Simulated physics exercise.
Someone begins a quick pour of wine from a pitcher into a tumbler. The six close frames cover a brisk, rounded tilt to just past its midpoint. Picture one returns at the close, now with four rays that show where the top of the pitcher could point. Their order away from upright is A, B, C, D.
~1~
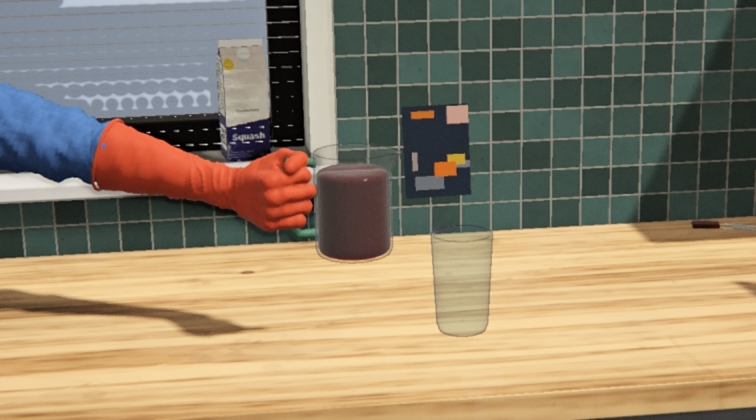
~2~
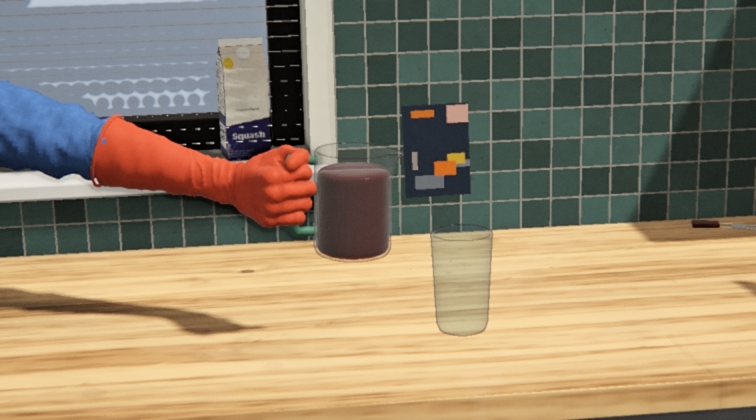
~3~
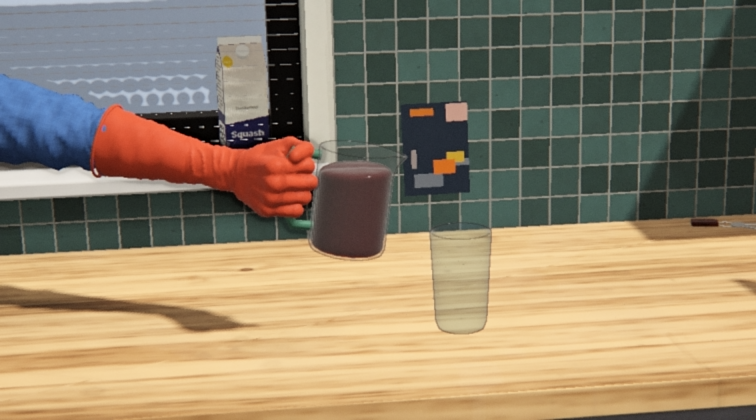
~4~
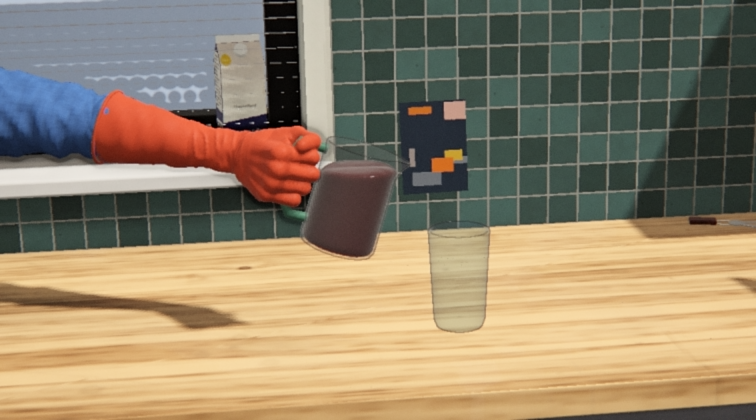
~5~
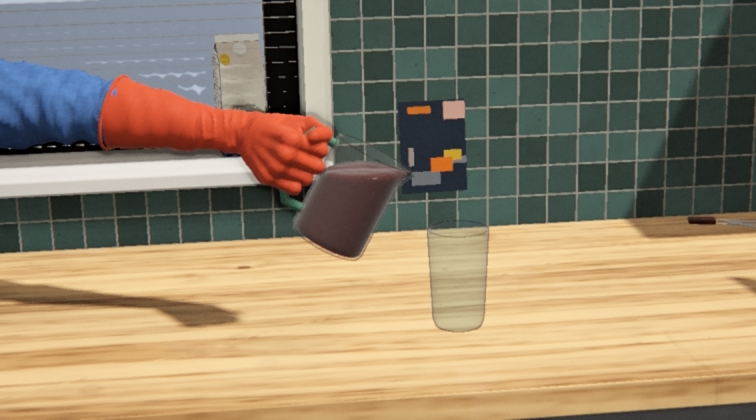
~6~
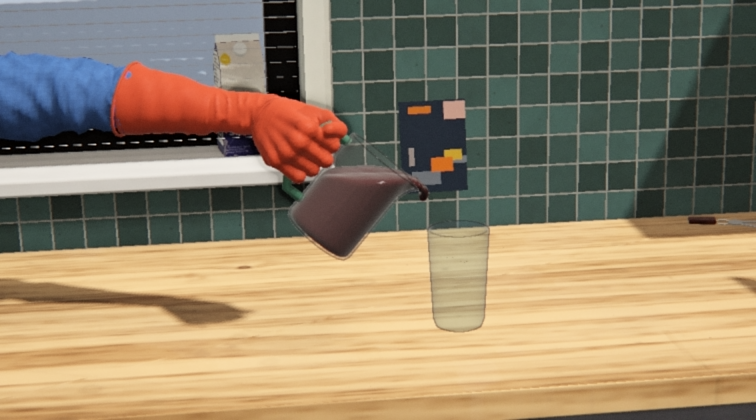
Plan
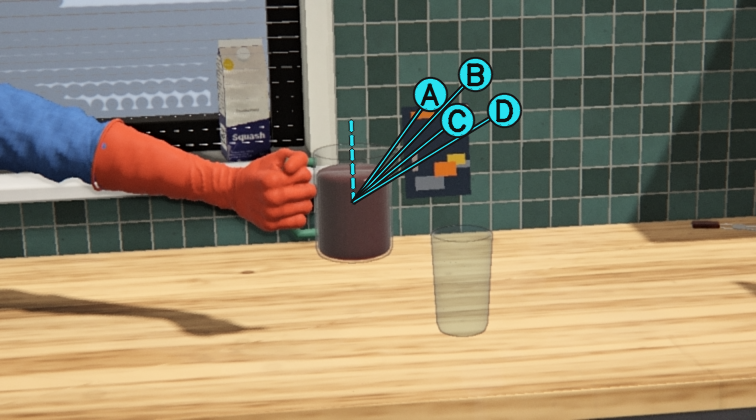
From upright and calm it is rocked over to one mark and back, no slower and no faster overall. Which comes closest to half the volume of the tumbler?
Go for D.
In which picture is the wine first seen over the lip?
In picture 6.
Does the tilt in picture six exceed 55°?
No.
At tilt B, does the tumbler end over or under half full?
Under half.
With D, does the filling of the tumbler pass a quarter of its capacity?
Yes.
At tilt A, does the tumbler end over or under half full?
Under.
On the marked copy, A at (421, 108); B at (463, 86); C at (443, 129); D at (489, 118).
If A is chosen, the tumbler ends with about 10 % of what it can hold.
If B is chosen, the tumbler ends with about 20 % of what it can hold.
If C is chosen, the tumbler ends with about 33 % of what it can hold.
If D is chosen, the tumbler ends with about 48 % of what it can hold.
